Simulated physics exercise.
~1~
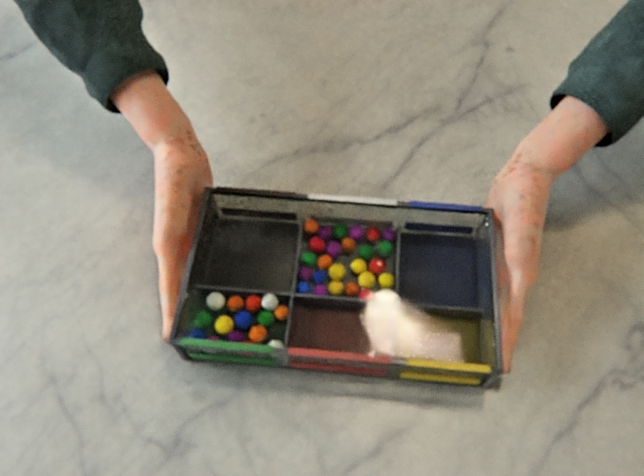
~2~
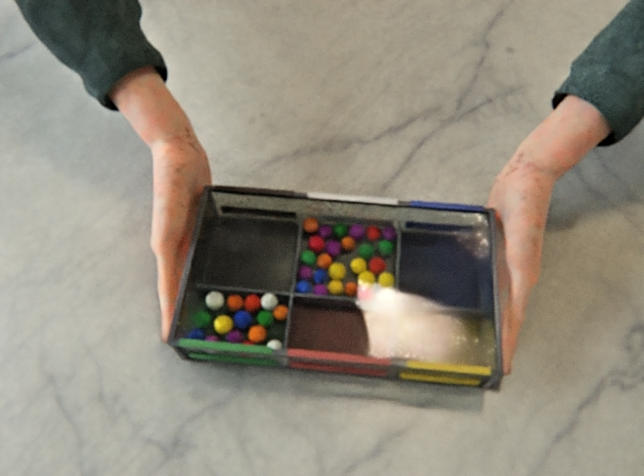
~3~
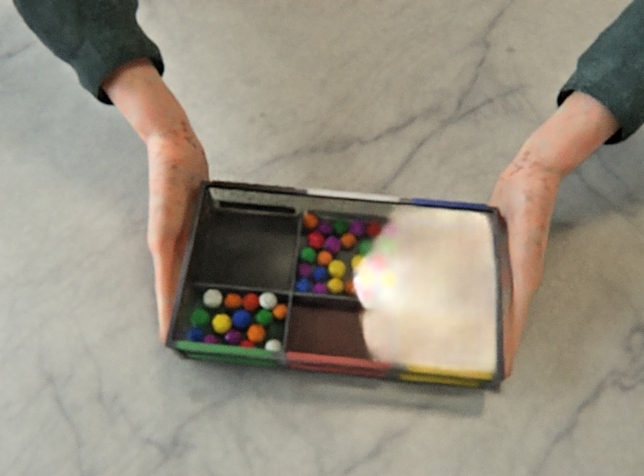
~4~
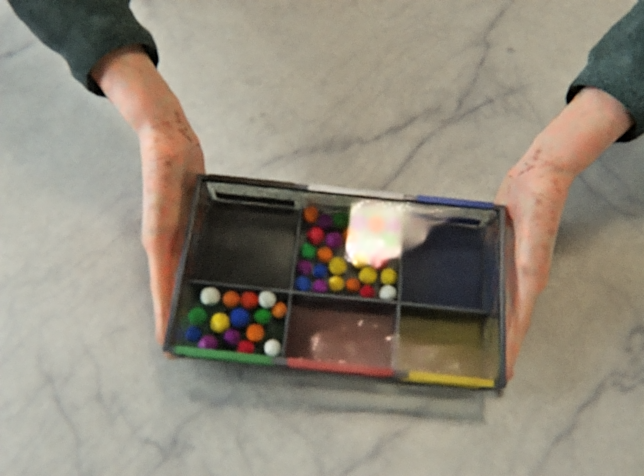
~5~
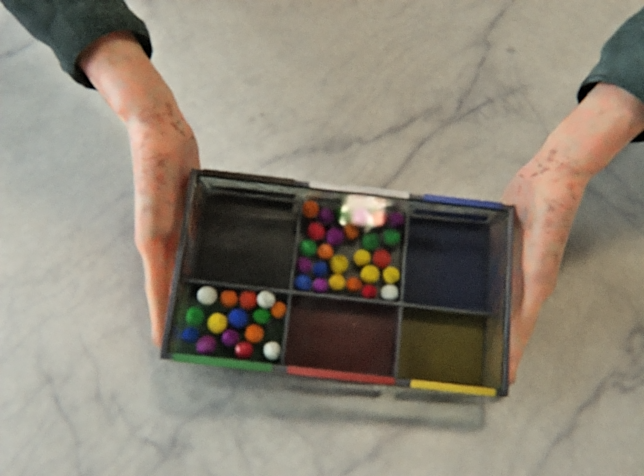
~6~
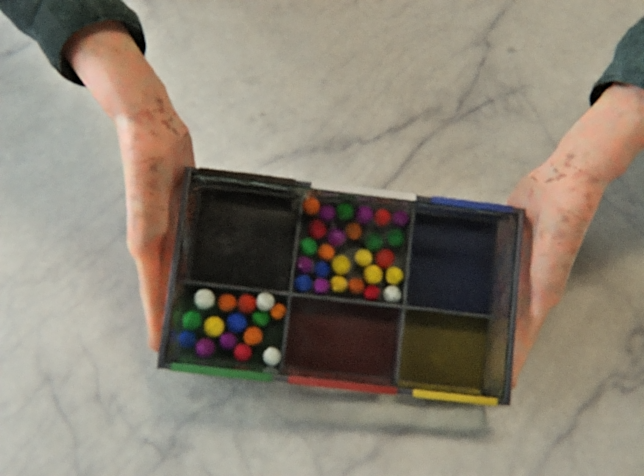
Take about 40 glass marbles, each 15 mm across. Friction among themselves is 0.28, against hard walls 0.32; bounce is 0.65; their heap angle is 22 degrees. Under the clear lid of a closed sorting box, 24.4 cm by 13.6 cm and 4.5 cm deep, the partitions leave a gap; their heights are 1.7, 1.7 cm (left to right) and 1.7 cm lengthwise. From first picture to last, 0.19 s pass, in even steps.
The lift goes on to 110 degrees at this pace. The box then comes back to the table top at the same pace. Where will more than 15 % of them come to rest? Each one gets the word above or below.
Result: Red: It'll probably finish past fifteen percent of the pieces; blue: It'll probably finish at or short of fifteen percent of the pieces; green: It'll probably finish past fifteen percent of the pieces; yellow: It'll probably finish past fifteen percent of the pieces; white: It'll probably finish at or short of fifteen percent of the pieces; black: It'll probably finish at or short of fifteen percent of the pieces.
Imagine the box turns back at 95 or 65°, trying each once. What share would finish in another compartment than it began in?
Some 65 and 5 per cent.
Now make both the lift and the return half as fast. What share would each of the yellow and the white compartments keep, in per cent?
Final per cent - yellow: 40, white: 0.
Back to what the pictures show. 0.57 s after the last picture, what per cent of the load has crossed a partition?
25 %.
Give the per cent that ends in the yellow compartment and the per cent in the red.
Yellow: 25; red: 35.
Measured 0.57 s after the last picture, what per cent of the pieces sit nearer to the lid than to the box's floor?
I'd put it at some 70 percent.
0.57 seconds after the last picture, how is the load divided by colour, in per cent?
In per cent: Red 15, blue 5, green 35, yellow 5, white 40, black 0.
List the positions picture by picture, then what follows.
In the first frame, box tilt 0 degrees, front corners at (175, 339) and (497, 369); green 35 %, white 65 %.
In the second frame, box tilt 1 degrees, front corners at (174, 340) and (498, 371).
In the third frame, box tilt 4 degrees, front corners at (172, 342) and (498, 375), lowest corner right front.
In the fourth frame, box tilt 10 degrees, front corners at (169, 347) and (500, 382), lowest corner right front.
In the fifth frame, box tilt 17 degrees, front corners at (167, 354) and (502, 391), lowest corner right front.
In the sixth frame, box tilt 24 degrees, front corners at (164, 363) and (504, 399), lowest corner right front; green 35 %, white 65 %.
Then, 0.57 s after the last picture, tilt 109 degrees; red 15 %, blue 5 %, green 35 %, yellow 5 %, white 40 %.
Then, 0.95 s after the last picture, tilt 46 degrees; red 35 %, green 30 %, yellow 25 %, white 5 %.
Then, 1.41 s after the last picture, tilt 0 degrees; red 35 %, green 30 %, yellow 25 %, white 5 %.
In the end, red 35 %, blue 0 %, green 30 %, yellow 25 %, white 5 %, black 0 %.
